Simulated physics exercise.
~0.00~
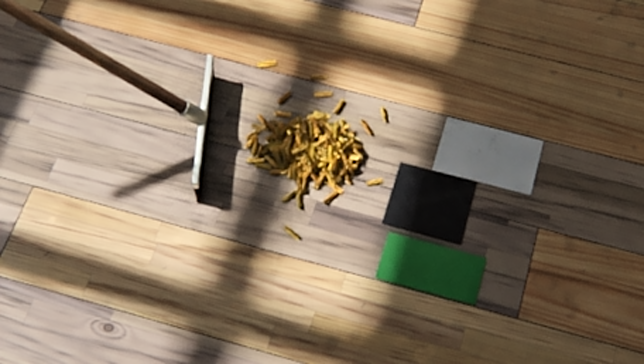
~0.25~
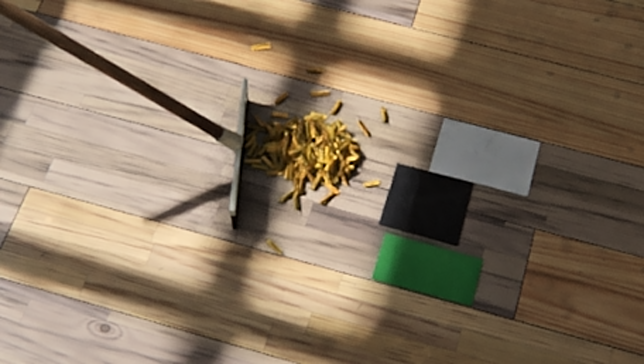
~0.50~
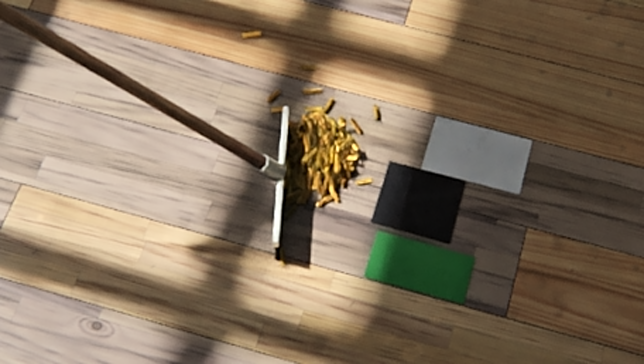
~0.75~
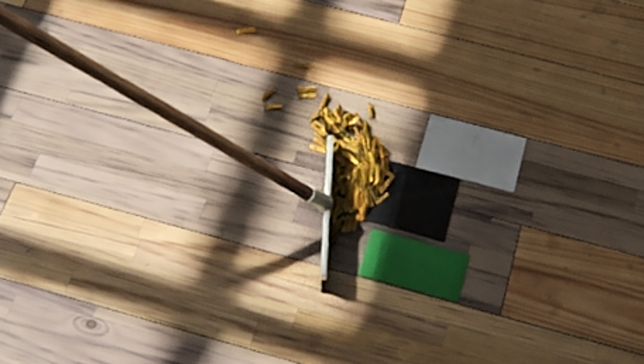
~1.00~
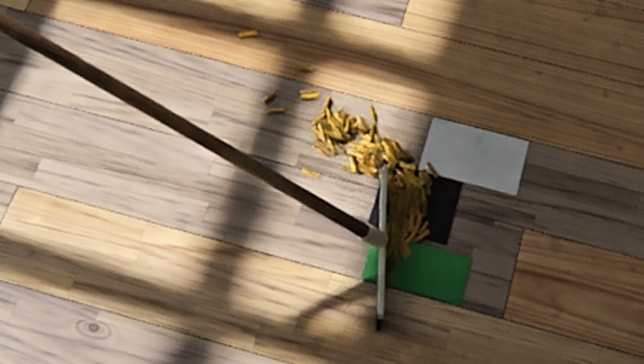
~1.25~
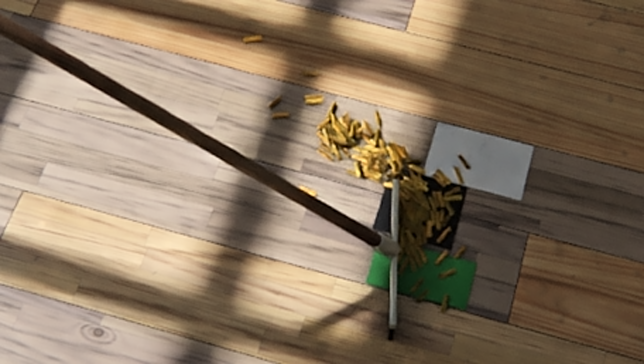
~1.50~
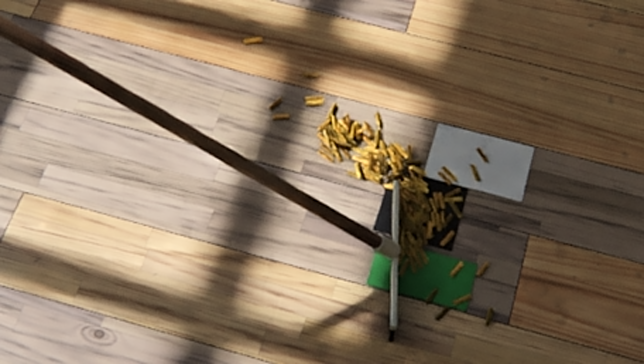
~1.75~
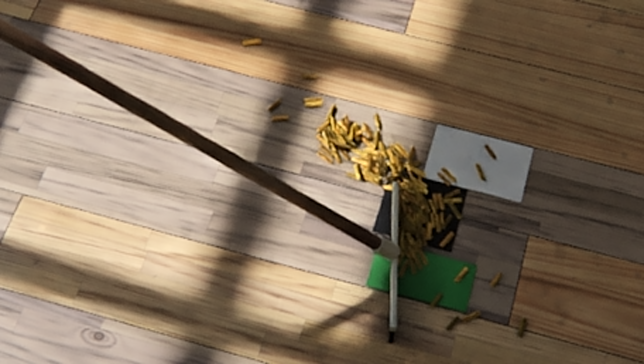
A squeegee on a long wooden handle slid right and slightly down across a wooden floor, pushing a heap of dry pasta onto the black, green and white mats, then stopped, leaving many pieces on the black mat and plenty still on bare boards.
